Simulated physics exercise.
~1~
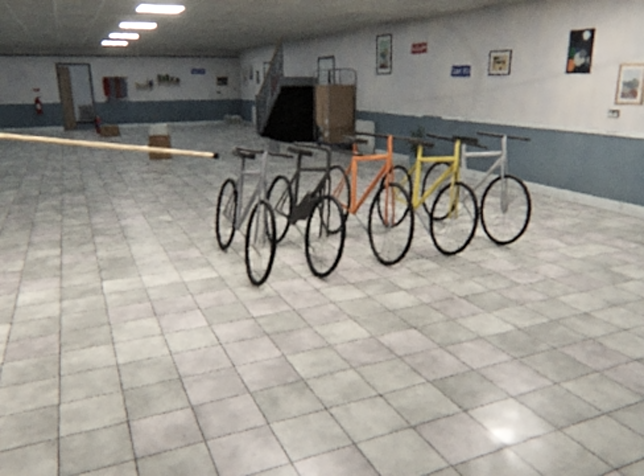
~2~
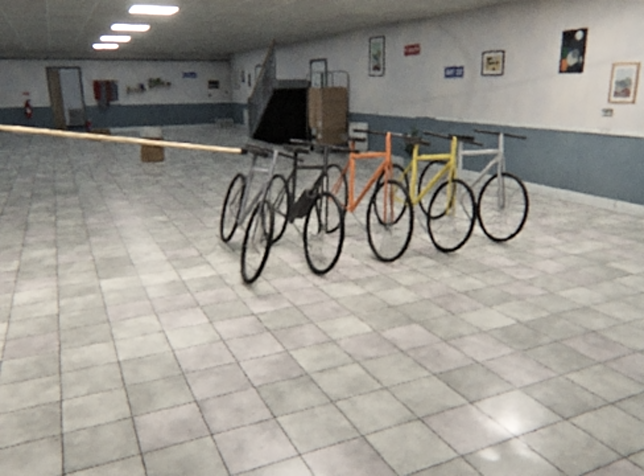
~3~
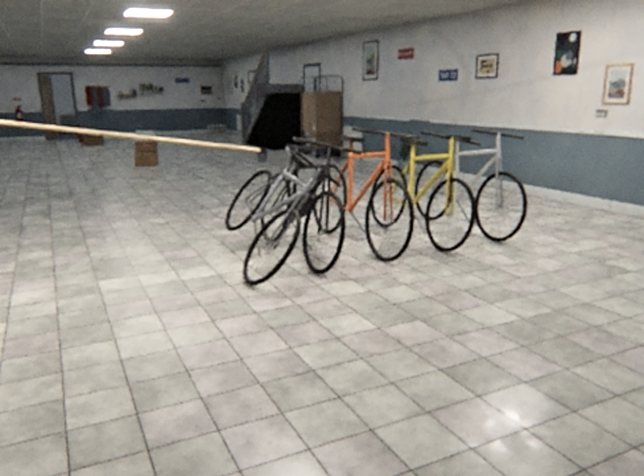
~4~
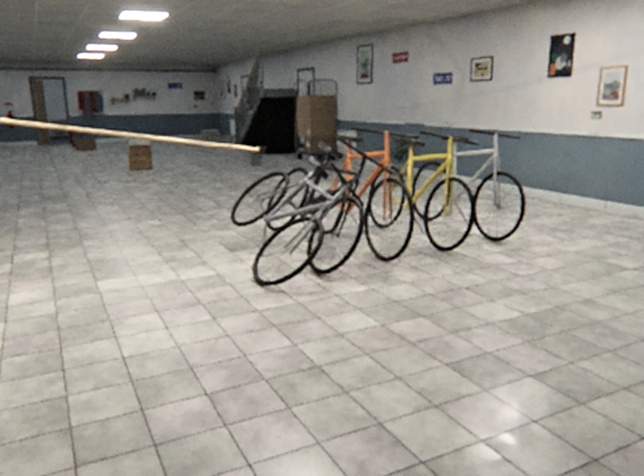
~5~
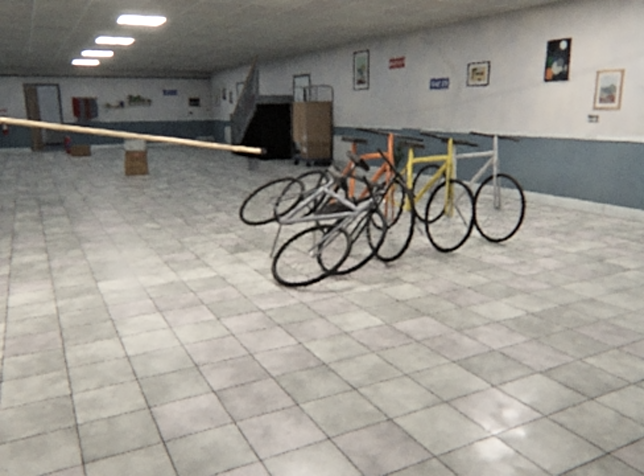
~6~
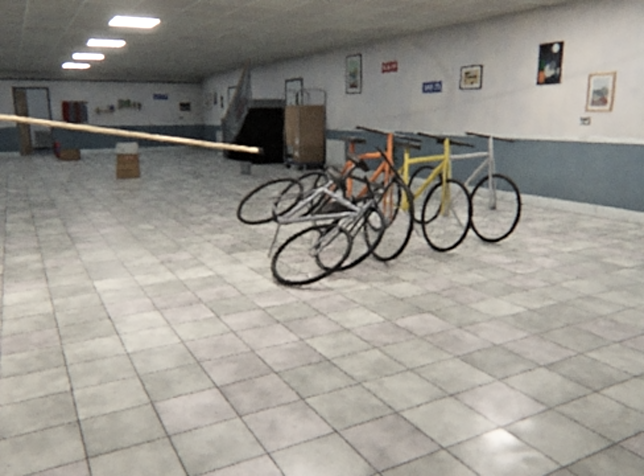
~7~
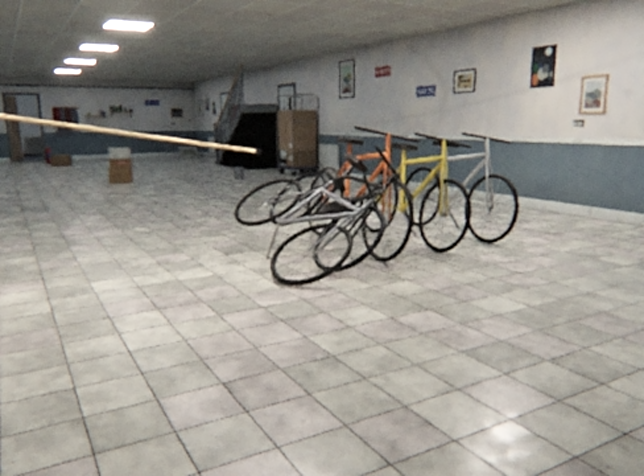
Five bicycles stand side by side in a large tiled hall with blue-and-white walls, seen from the front at a slight angle as the view drifts gently sideways. From left to right they are grey, dark, orange, yellow and light grey, and a long pale pole reaches in from the left. The pole moves right against the nearest grey bicycle, which tilts and topples to the right into the dark one. The dark bicycle tips over too, toward the orange one. Both end slumped together against the orange bicycle, which leans barely, while the yellow and light grey ones stay upright.
